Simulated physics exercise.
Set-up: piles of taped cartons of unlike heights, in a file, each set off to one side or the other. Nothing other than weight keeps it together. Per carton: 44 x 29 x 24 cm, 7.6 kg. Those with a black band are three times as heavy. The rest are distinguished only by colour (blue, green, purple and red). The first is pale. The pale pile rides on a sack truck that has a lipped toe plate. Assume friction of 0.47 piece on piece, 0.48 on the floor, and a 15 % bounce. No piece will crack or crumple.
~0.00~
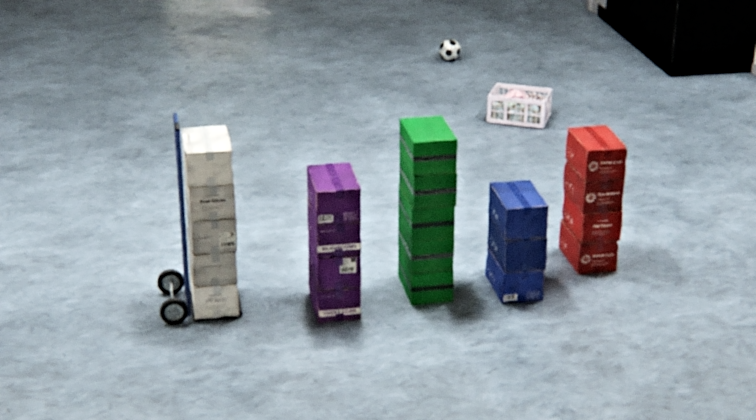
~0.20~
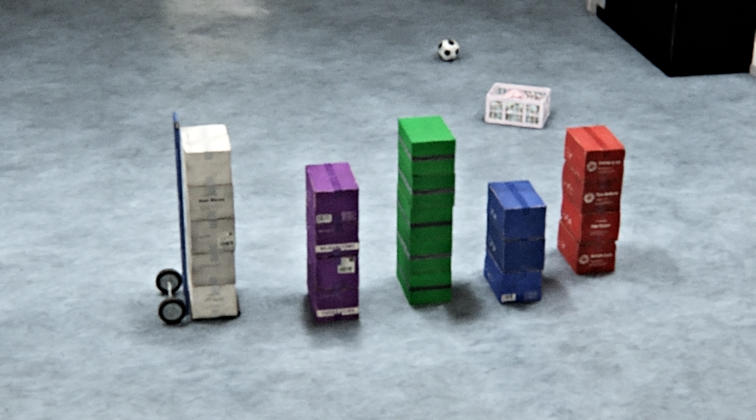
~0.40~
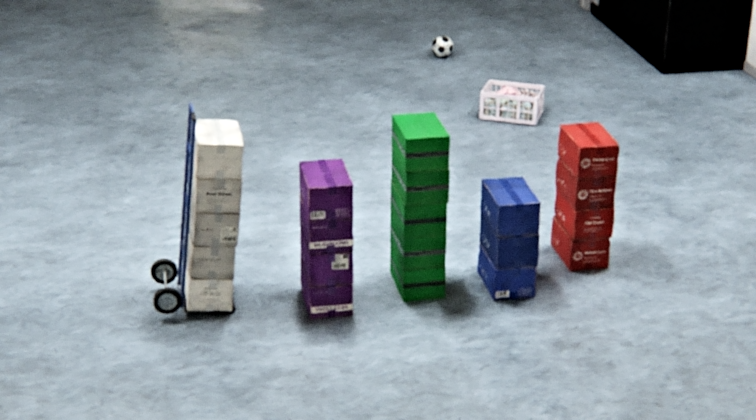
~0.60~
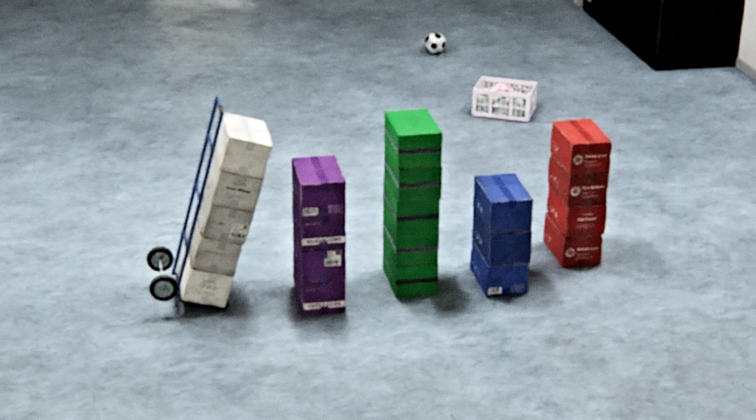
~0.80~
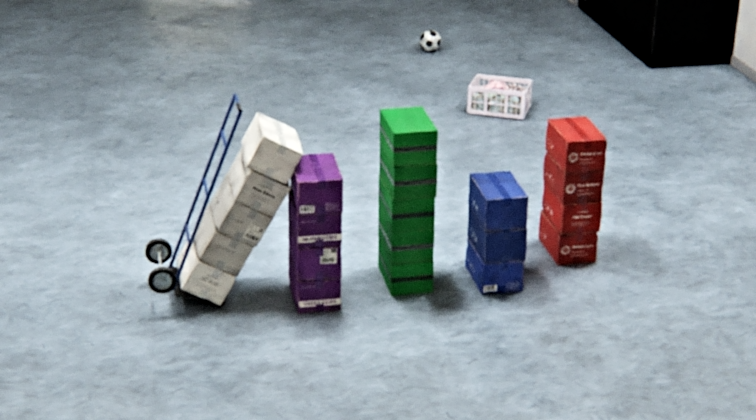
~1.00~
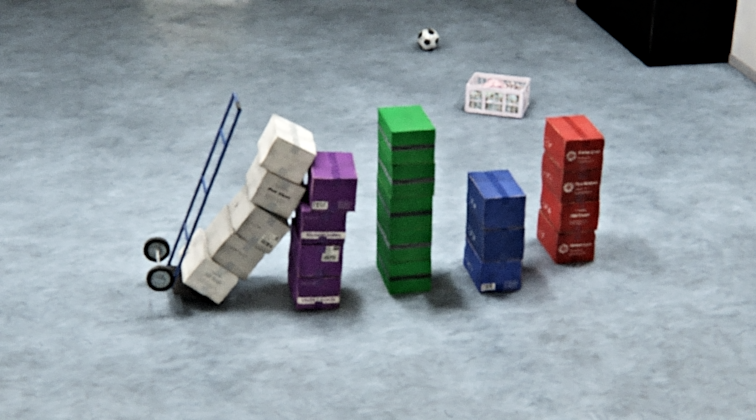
On a grey floor, a hand truck tilts right and white boxes lean into purple ones.
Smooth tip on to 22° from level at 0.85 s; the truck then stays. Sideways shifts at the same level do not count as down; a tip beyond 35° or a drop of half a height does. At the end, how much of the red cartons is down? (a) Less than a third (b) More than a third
Less than a third.
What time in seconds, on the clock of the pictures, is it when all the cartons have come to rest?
Near 2.0 s.
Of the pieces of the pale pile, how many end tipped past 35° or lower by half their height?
I count 5 pale pieces.
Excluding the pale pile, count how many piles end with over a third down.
That comes to 0.
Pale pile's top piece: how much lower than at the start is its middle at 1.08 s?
Roughly 10 cm.
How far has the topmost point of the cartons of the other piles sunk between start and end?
Roughly 0 centimetres lower at the end.
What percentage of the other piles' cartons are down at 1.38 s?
It's 0 percent at that point.
Around 1.08 s, 3 of the pale pile down; none of the 4 red cartons down (0 of 16 in all colours); top red carton unmoved; top purple carton tipped 7°.
Around 1.20 s, 5 of the pale pile down; none of the 4 red cartons down (0 of 16 in all colours); top red carton unmoved; top purple carton tipped 12°.
Around 1.38 s, 5 of the pale pile down; none of the 4 red cartons down (0 of 16 in all colours); top red carton unmoved; top purple carton tipped 18°.
Finally (2.0 s), 5 of the pale pile down; none of the 4 red cartons down (0 of 16 in all colours); top red carton unmoved; top purple carton tipped 19°. That is 0 per cent. Seen by the last camera, middles, top red carton near (574, 143), top purple carton near (366, 183).
